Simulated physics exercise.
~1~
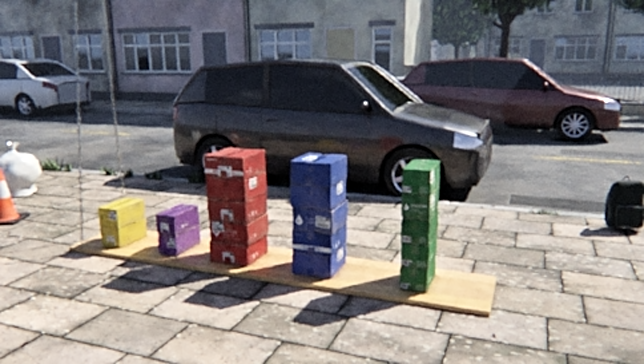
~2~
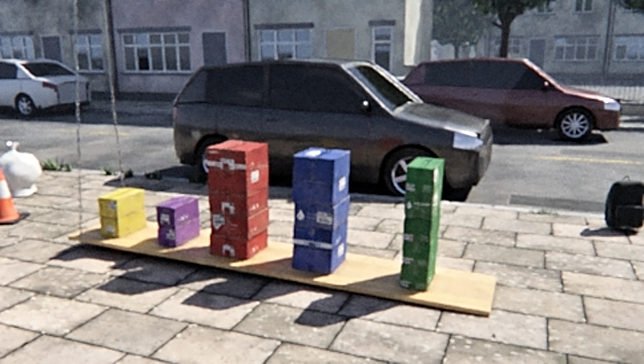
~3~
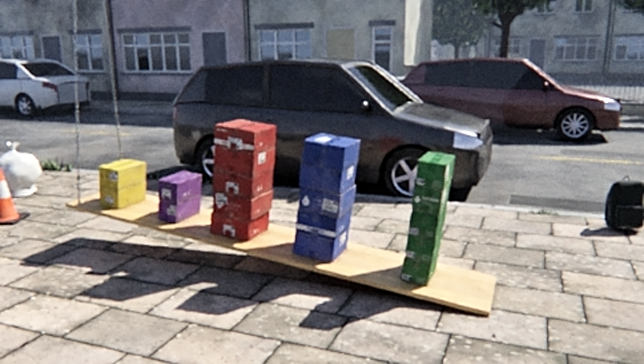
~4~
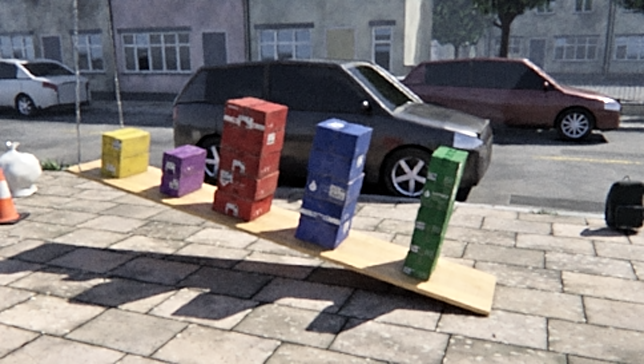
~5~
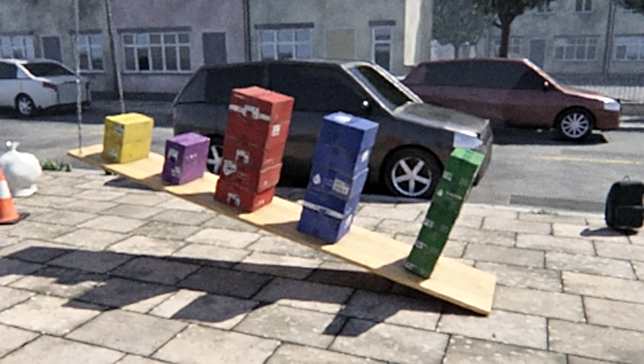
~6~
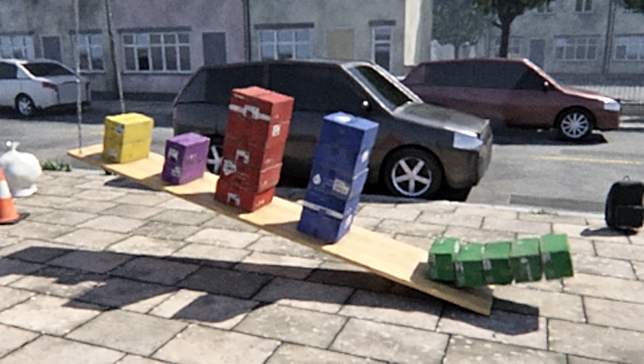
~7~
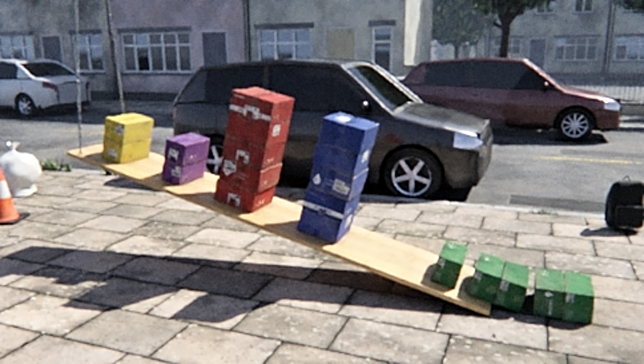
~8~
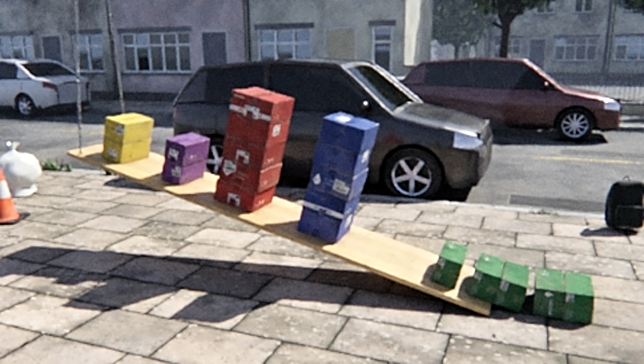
On a paved sidewalk beside parked cars, a board holding five coloured stacks of boxes slowly tilted as its left end rose, until the tall green stack toppled to the right and spilled off the low end, while the yellow, purple, red and blue stacks stayed standing.
